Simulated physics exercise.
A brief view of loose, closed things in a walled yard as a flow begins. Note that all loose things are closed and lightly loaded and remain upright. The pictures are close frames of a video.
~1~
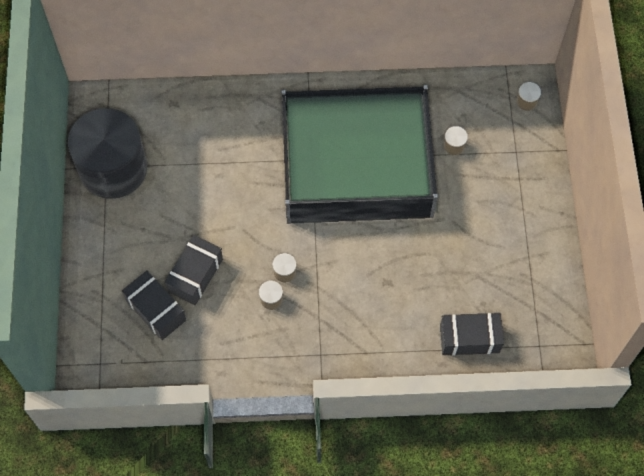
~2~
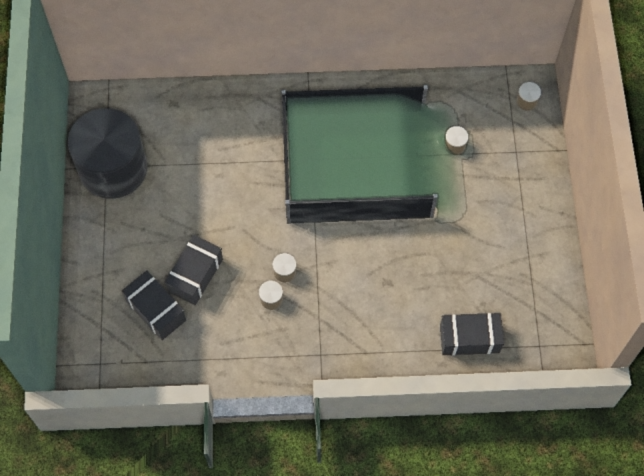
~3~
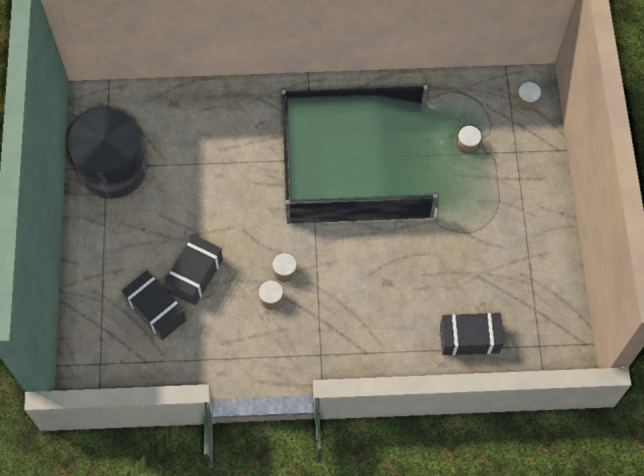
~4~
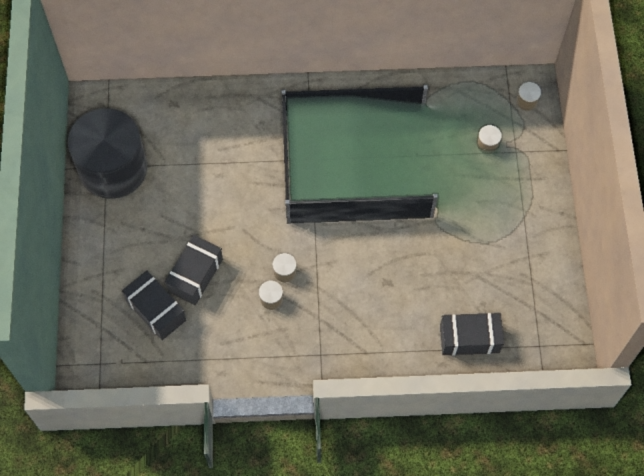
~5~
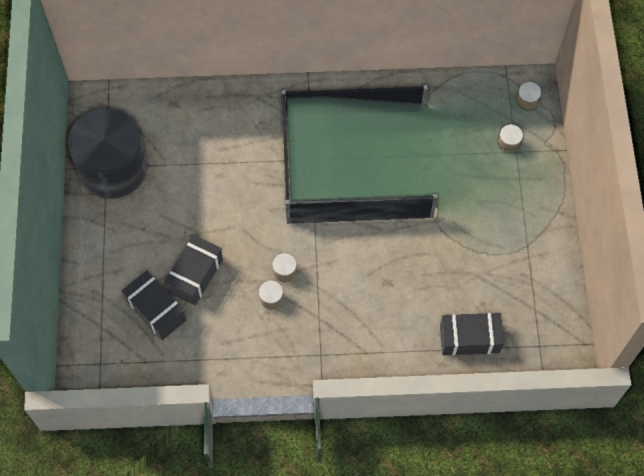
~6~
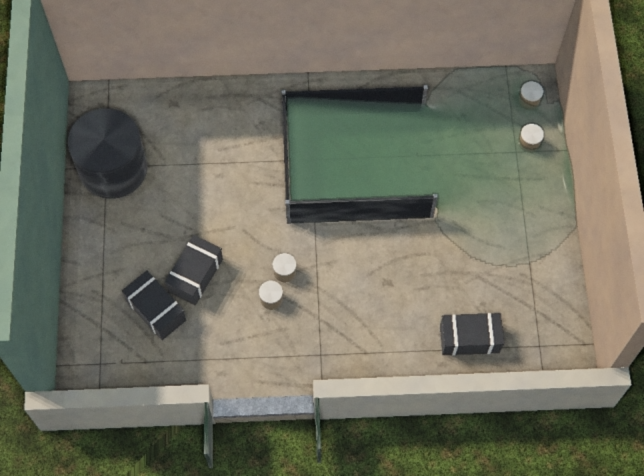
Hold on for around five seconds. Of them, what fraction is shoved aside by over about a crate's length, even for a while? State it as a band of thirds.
The portion moved well away stays in the middle third.
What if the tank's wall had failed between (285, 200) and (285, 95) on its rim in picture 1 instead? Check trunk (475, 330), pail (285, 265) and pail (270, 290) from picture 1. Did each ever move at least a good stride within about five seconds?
In that order: Less than that, never so far, under that.
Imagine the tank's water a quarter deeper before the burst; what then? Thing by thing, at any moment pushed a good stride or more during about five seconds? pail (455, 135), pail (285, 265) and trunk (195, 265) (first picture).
Went the distance, fell short, fell short.
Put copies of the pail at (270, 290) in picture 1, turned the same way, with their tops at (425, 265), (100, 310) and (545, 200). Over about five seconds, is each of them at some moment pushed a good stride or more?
The answers, in order, are remains nearby, remains nearby and displaced a stride.
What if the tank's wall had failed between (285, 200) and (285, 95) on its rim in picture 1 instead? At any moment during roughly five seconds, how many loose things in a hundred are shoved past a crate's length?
It comes out at roughly 30 per cent.
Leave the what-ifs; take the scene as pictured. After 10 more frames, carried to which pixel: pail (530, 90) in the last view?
About (503, 70).
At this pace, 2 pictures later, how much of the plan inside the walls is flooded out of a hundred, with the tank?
Roughly 25 %.
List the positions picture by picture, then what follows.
In the first frame, a pail at (456, 136) rests on the ground; a pail at (530, 91) rests on the ground; 0 of 7 have shifted.
In the second frame, a pail at (457, 136) rests on the ground; a pail at (530, 91), on the bottom; 0 of 7 have shifted.
In the third frame, a pail at (470, 136) rests on the ground, close to its start; a pail at (530, 91) rests on the ground; 1 of 7 have shifted.
In the fourth frame, a pail at (490, 135), on the bottom, a stride from its start; a pail at (530, 91) rests on the ground; 1 of 7 have shifted.
In the fifth frame, a pail at (511, 134) rests on the ground, a stride from its start; a pail at (530, 91) rests on the ground; 1 of 7 have shifted.
In the sixth frame, a pail at (532, 134) rests on the ground, a stride from its start; a pail at (532, 91), on the bottom, close to its start; 1 of 7 have shifted.
A moment on, 1 of 7 are well off their spots; 1 afloat.
Next, 1 of 7 are well off their spots; 2 afloat.
Later, 2 of 7 are well off their spots; 2 afloat.
In the end, 3 of 7 are well off their spots, and 3 have been at some point; 0 afloat.
